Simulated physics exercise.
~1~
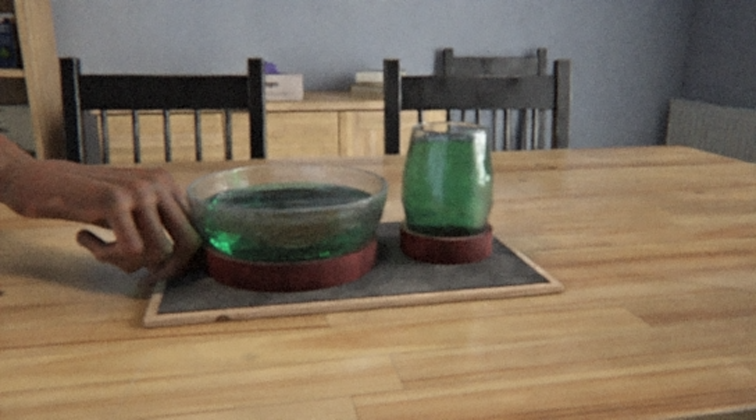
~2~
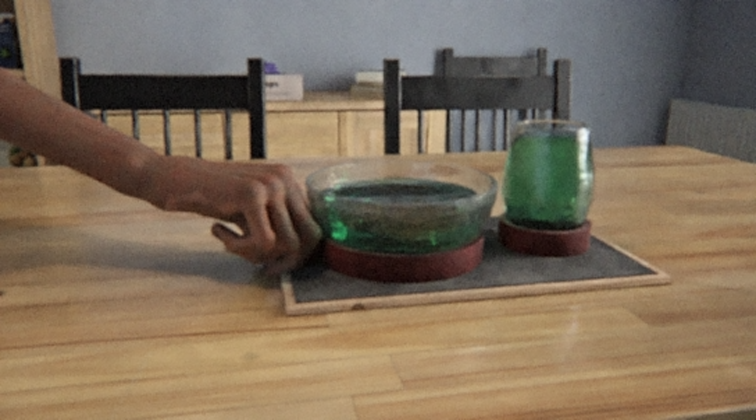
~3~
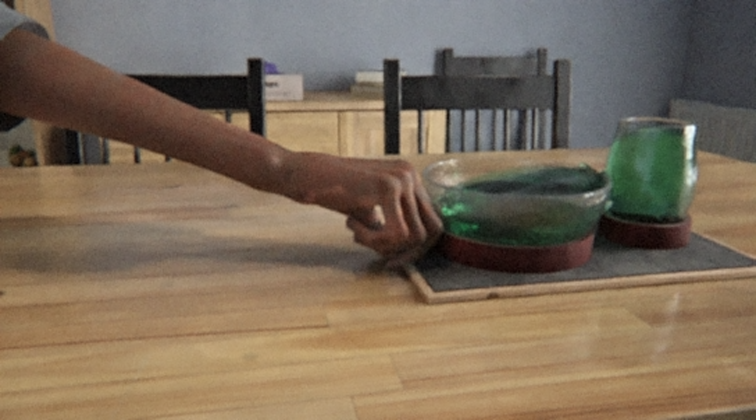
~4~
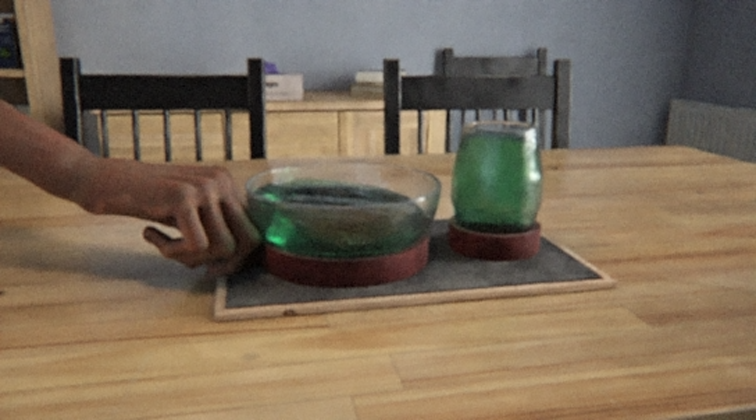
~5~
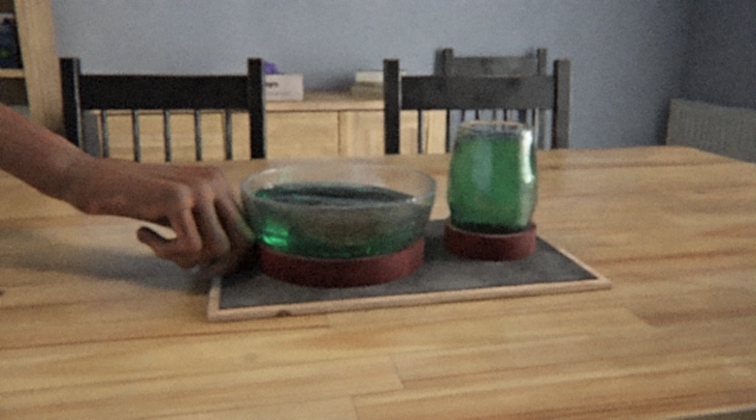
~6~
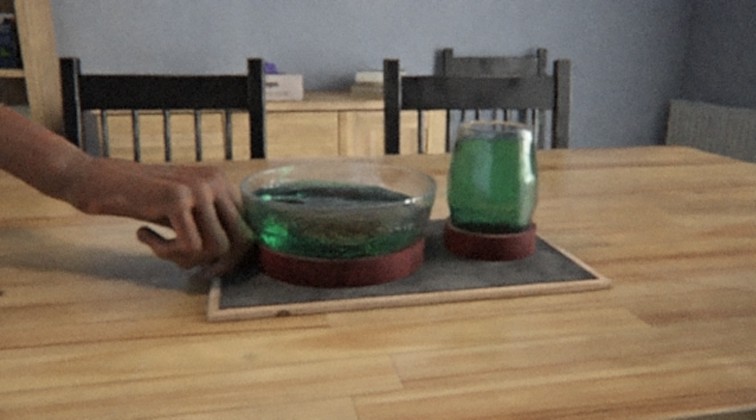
On a wooden dining table, a hand slid a tray holding a round bowl and a round-bellied glass of green water to the right, then drew it back left; the bowl slopped over, and the tray came to rest with the hand beside it.
